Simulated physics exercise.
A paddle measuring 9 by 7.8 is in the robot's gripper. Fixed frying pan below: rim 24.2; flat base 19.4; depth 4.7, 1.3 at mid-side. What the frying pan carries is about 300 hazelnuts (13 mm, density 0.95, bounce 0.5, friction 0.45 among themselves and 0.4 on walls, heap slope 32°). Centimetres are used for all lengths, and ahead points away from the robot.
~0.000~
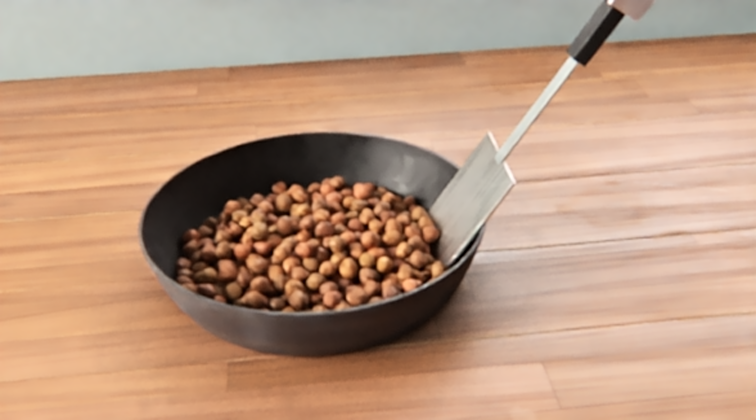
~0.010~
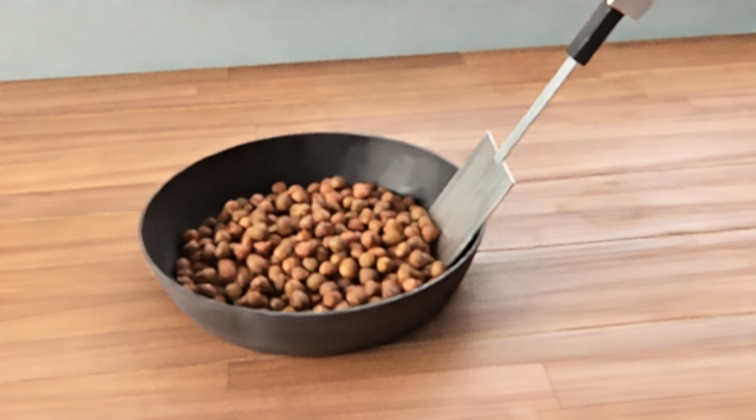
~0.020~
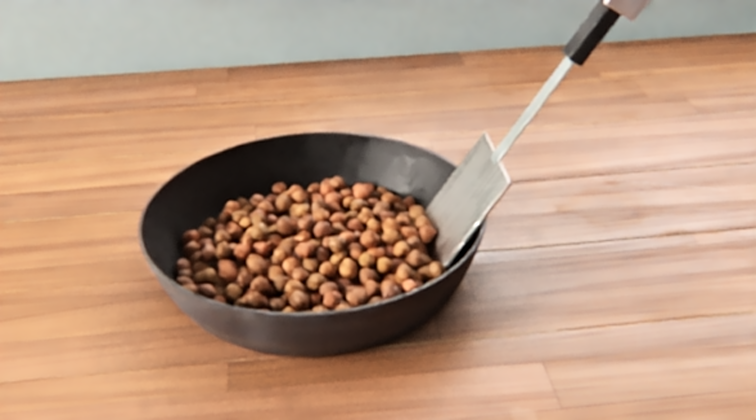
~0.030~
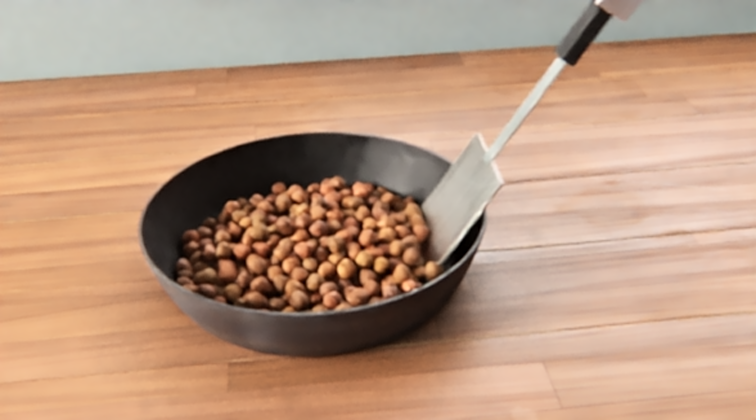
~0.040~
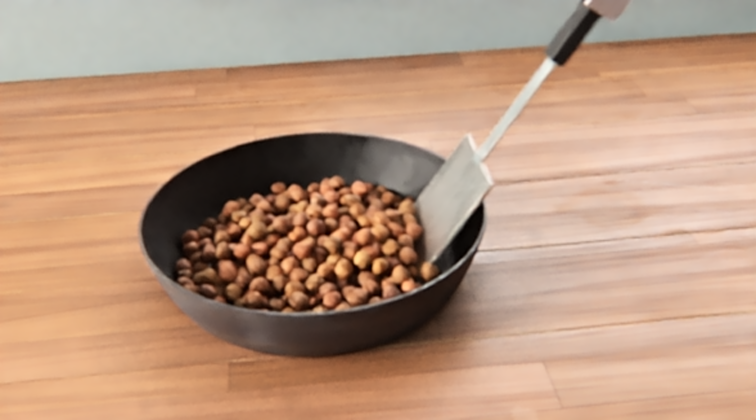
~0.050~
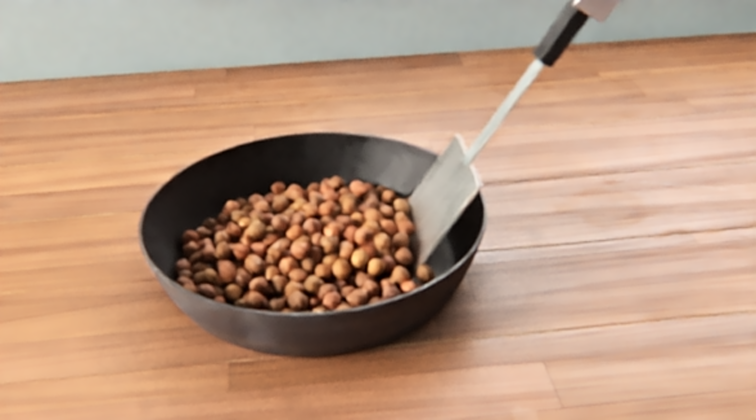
To begin with, a black frying pan full of brown hazelnuts sits on a wooden surface, with a flat metal paddle slanting down inside its right edge. The paddle then slides a short way left, nudging the nearest hazelnuts inward, while the pan and most of the heap stay still.
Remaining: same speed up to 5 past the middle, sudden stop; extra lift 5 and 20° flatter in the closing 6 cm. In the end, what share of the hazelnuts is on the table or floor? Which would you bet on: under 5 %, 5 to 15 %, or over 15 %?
I would bet on 5 to 15 %.
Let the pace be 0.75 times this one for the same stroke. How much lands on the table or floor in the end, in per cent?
The share would be near 0 in a hundred.
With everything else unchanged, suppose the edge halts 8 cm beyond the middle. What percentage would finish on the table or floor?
Then roughly 15 percent would finish on the table or floor.
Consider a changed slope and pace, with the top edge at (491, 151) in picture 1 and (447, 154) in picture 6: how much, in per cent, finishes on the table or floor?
10 %.
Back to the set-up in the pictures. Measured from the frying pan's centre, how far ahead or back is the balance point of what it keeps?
About 3.5 centimetres ahead.
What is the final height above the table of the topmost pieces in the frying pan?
Height at rest: Roughly 4.5 cm.
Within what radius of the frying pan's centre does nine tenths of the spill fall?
That works out to near 50 cm.
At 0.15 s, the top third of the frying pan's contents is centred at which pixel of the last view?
About pixel (273, 230).
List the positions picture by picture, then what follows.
In the first picture, the paddle top edge at (501, 156), sloping 56°; upper third of the load around (322, 239), from x 185 to 440, top at y 185; 296 in the frying pan.
In the second picture, the paddle top edge at (501, 156), sloping 56°; upper third of the load around (322, 239), from x 185 to 440, top at y 185.
In the third picture, the paddle top edge at (497, 156), sloping 56°; upper third of the load around (322, 238), from x 185 to 440, top at y 185.
In the fourth picture, the paddle top edge at (490, 157), sloping 56°; upper third of the load around (320, 237), from x 185 to 435, top at y 185.
In the fifth picture, the paddle top edge at (480, 158), sloping 56°; upper third of the load around (319, 236), from x 185 to 435, top at y 185.
In the sixth picture, the paddle top edge at (469, 158), sloping 56°; upper third of the load around (318, 236), from x 185 to 435, top at y 185; 296 in the frying pan.
After 0.10 s, sloping 56°, highest piece 5 above the table; 296 in the frying pan.
After 0.15 s, sloping 48°, highest piece 6 above the table; 296 in the frying pan.
After 0.37 s, sloping 36°, highest piece 6 above the table; 269 in the frying pan, 22 on the table or floor, 5 on the blade or in flight.
After 1.42 s, sloping 36°, highest piece 4 above the table; 268 in the frying pan, 28 on the table or floor.
In the end, 268 in the frying pan, 28 on the table or floor. That is 9 % on the table or floor.
